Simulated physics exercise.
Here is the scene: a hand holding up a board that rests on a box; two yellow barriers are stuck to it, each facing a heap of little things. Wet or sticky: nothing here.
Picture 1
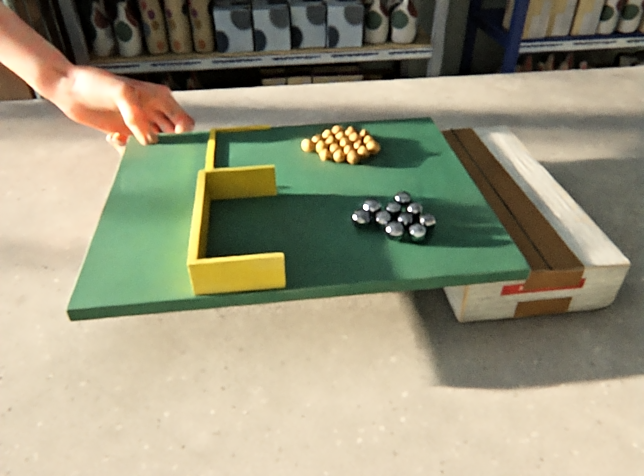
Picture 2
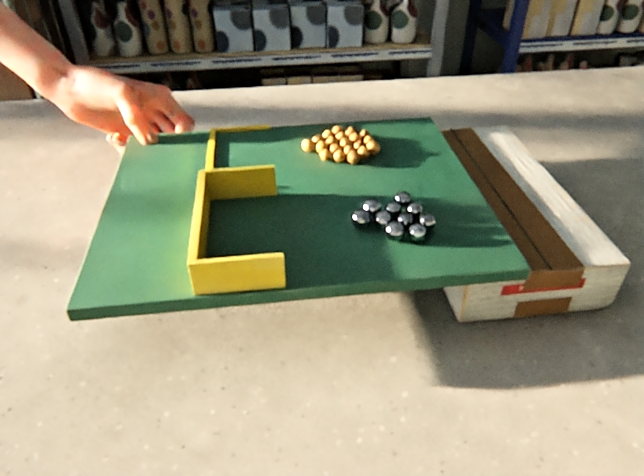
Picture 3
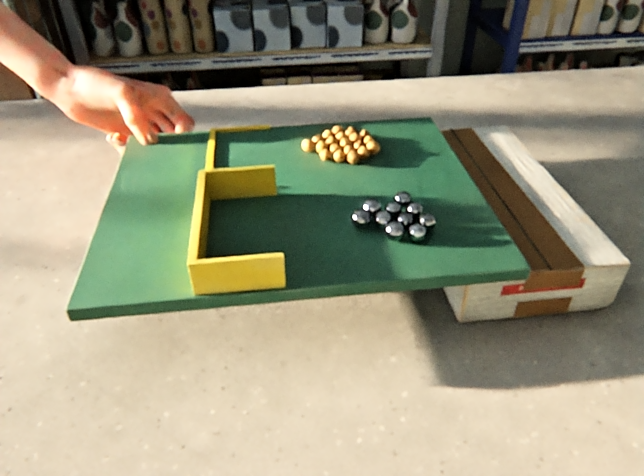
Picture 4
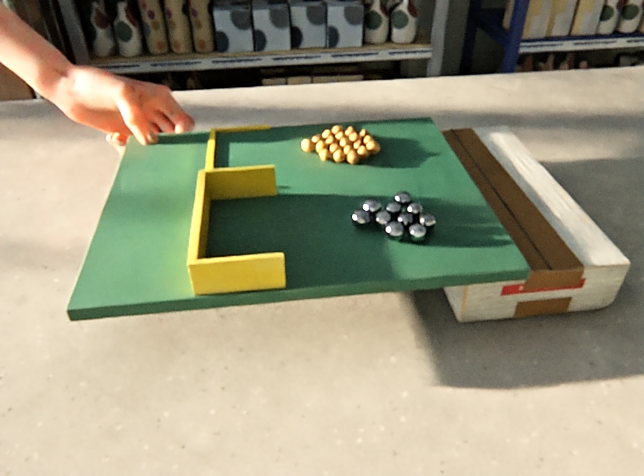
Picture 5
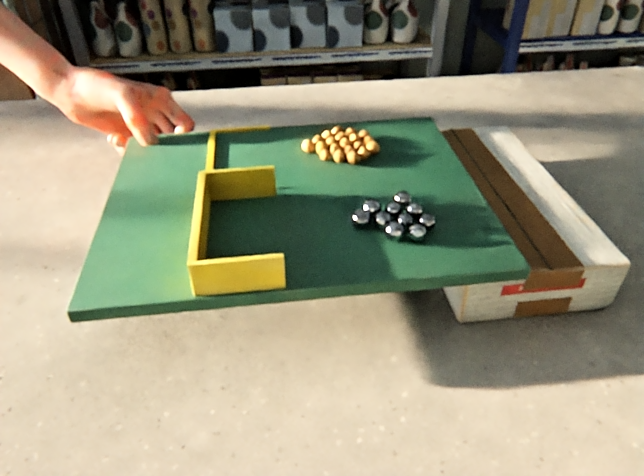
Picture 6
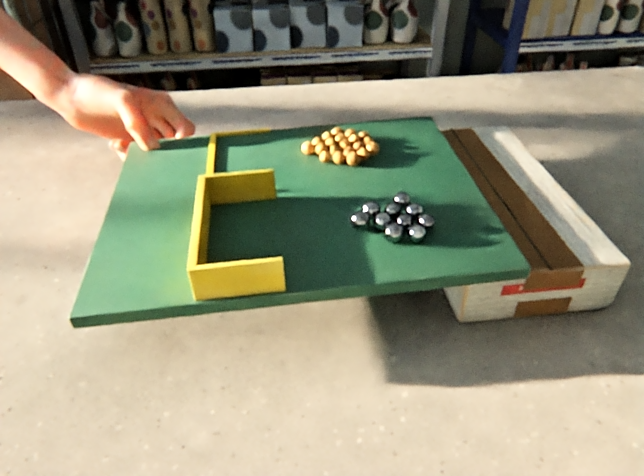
On a grey counter before stocked shelves, a hand holds up the left end of a green board resting on a box, with yellow barriers and heaps of gold and dark balls; the held end dips very slightly.
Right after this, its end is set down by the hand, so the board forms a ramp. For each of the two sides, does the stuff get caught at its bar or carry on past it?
The front handful gets caught at its bar; the back handful carries on past its bar.
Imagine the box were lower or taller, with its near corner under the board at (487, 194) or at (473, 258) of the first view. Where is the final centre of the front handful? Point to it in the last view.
It comes to rest centred at (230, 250) the first time and at (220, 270) the second time.
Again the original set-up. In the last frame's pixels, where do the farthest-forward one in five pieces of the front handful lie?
Near (220, 283) in the last view.
Then, 0.26 s on from there, board sloping at 7°; front handful on its way down; back handful where it was.
Then, 0.54 s on from there, board resting at 10°; front handful on its way down; back handful on its way down.
Then, 0.87 s on from there, board resting at 10°; front handful has reached its bar; back handful near two thirds past its bar.
In the end, board resting at 10°; front handful gathered behind its bar; back handful near two thirds past its bar.
